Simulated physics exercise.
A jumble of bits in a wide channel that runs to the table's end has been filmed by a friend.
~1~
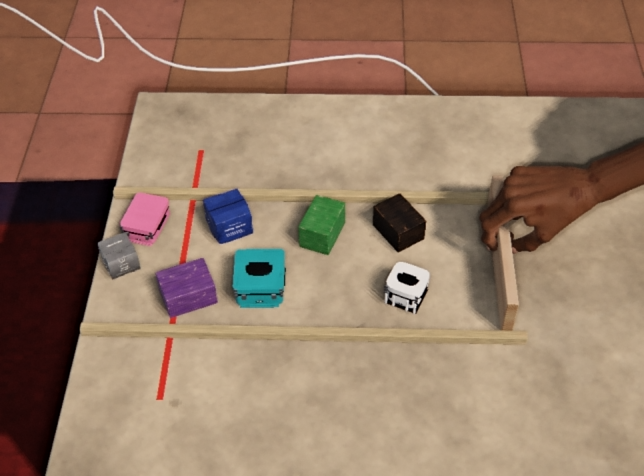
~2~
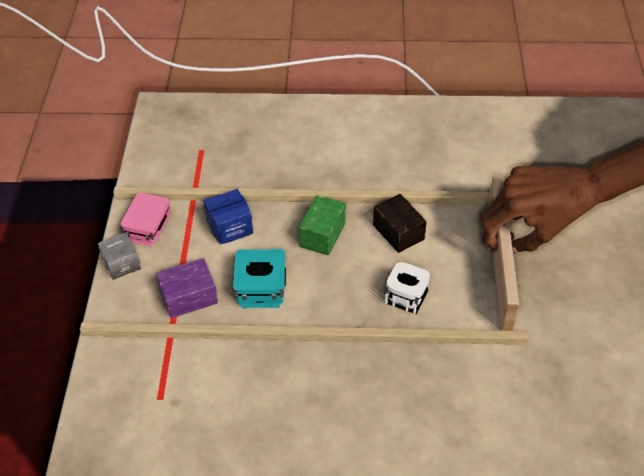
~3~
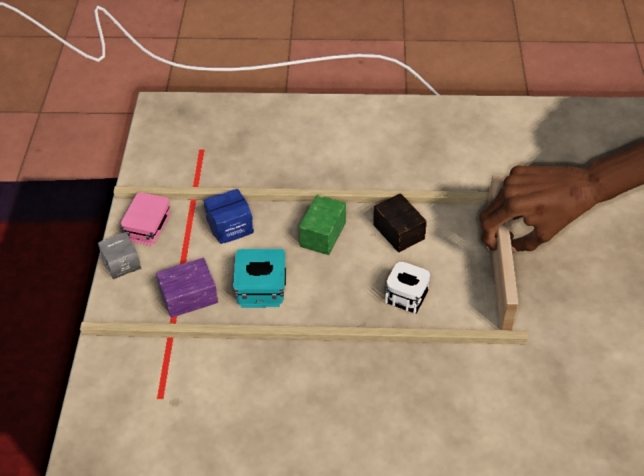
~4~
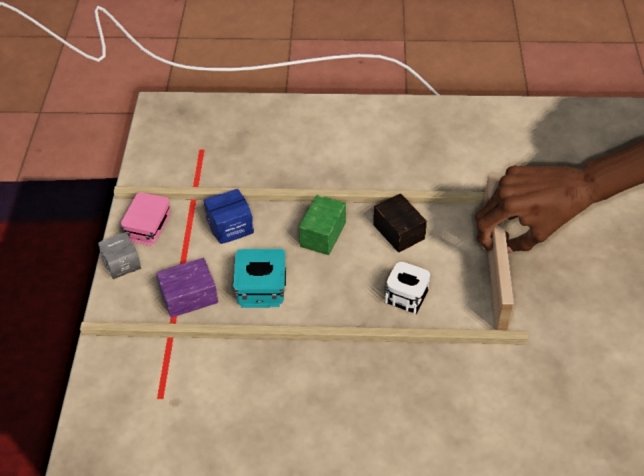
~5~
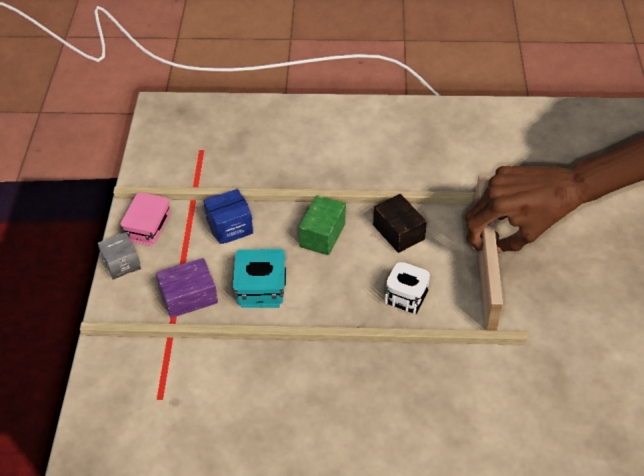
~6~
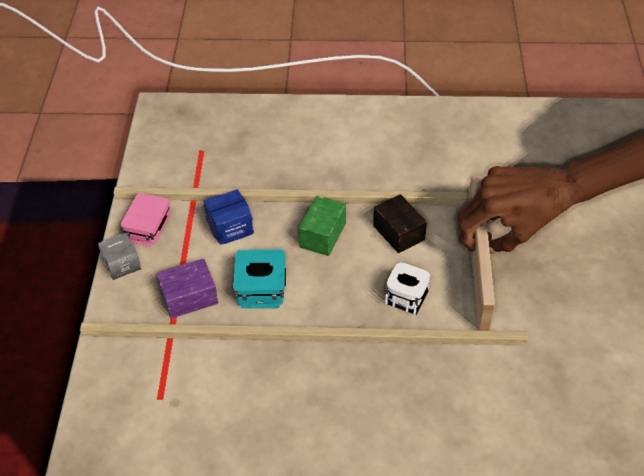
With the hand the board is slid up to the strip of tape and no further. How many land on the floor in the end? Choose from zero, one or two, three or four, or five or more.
In the end, three or four land there.
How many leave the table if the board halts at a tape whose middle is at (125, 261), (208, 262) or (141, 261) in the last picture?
You'd get 6, then 1, then 6.
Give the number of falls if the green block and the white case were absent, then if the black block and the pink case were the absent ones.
Going first to second: 1 and 2.
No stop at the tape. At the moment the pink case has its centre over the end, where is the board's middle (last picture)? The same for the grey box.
Roughly (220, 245); roughly (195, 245).
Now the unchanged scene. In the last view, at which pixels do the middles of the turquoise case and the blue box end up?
The turquoise case settles near (120, 275); as for the blue box, near (106, 210).
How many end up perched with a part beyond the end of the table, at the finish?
The count is 1.
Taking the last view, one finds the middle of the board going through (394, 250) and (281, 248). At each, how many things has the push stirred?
At the one place 2, at the other 6.
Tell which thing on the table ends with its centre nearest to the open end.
Blue box.
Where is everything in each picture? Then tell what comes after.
In the first picture, grey box (119, 256); pink case (146, 220); purple block (187, 288); board (502, 251); tape (183, 261).
In the second picture, pink case (147, 220); white case (407, 288).
In the third picture, purple block (187, 287); green block (323, 224).
In the fourth picture, grey box (120, 255); blue box (229, 216).
In the fifth picture, pink case (147, 220); board (487, 251).
In the sixth picture, grey box (120, 256); pink case (147, 220); purple block (187, 288); board (480, 252); tape (183, 262).
Soon after, none off yet; grey box at rest near (120, 256); pink case at rest near (147, 220); purple block at rest near (187, 288).
After that, none off yet; grey box at rest near (120, 256); pink case at rest near (147, 220); purple block displaced a little near (166, 287).
In the end, the number that fall off is three or four; gone, purple block, pink case and grey box.
